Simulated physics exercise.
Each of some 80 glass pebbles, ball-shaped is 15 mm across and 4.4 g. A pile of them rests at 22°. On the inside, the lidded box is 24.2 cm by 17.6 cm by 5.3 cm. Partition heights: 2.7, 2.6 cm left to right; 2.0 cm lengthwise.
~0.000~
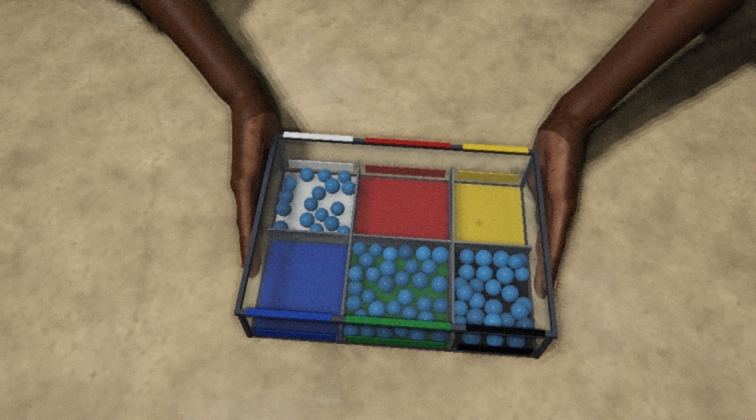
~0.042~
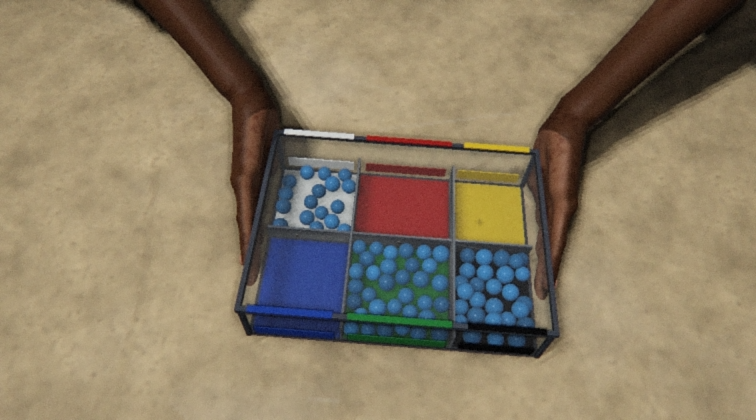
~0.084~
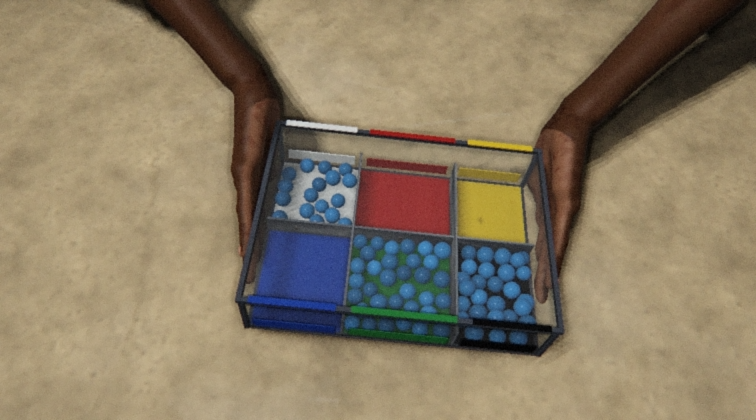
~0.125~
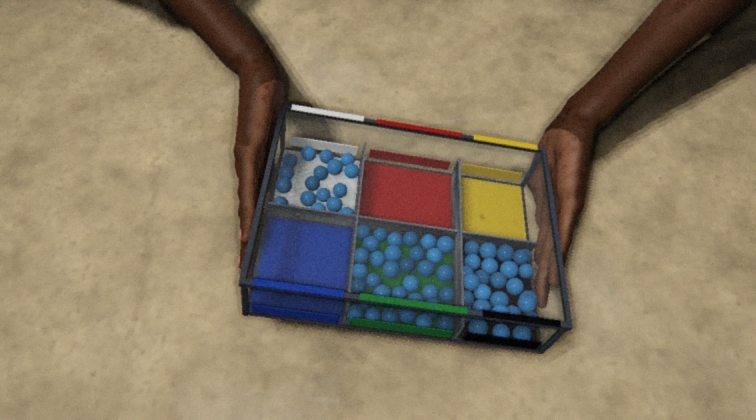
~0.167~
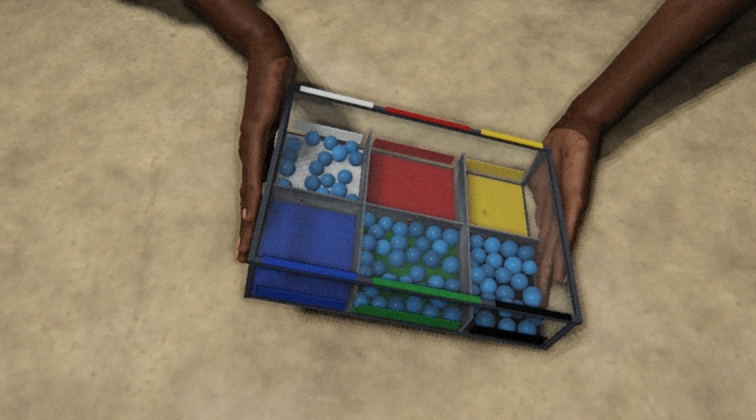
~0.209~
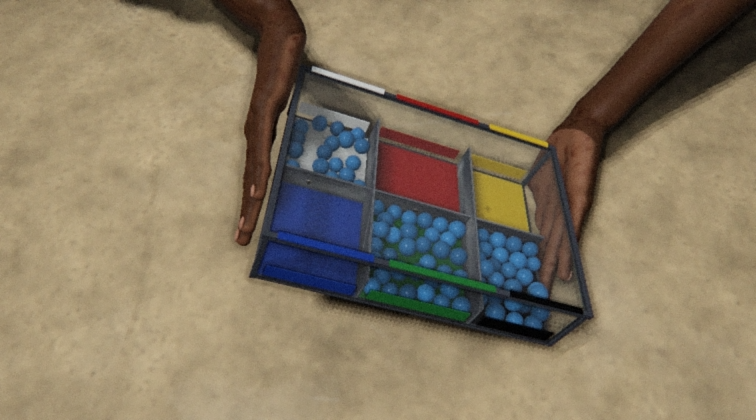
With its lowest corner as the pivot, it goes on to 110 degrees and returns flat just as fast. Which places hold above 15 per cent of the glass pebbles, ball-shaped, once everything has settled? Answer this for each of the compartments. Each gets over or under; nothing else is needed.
Red ends under. Blue ends under. Green ends under. Yellow ends over. White ends under. Black ends over.
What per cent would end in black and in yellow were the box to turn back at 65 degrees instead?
Shares: Black 35, yellow 5, in per cent.
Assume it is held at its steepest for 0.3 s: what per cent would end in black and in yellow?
Black keeps 35% and yellow keeps 60%.
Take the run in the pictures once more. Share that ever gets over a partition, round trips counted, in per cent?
Roughly 80 %.
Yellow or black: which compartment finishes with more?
The yellow one has more.
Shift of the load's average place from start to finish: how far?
Around 8.5 centimetres.
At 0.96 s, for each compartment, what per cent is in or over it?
You'd see red at 15, blue at 0, green at 25, yellow at 10, white at 15 and black at 40 per cent.
After 0.96 s, tilt 110 degrees; red 15 %, green 25 %, yellow 10 %, white 15 %, black 40 %.
After 1.46 s, tilt 48 degrees; red 5 %, yellow 65 %, black 30 %.
Then, at 2.03 s, tilt 0 degrees; red 5 %, yellow 65 %, black 35 %.
In the end, at 2.9 s, red 5 %, blue 0 %, green 0 %, yellow 65 %, white 0 %, black 35 %.
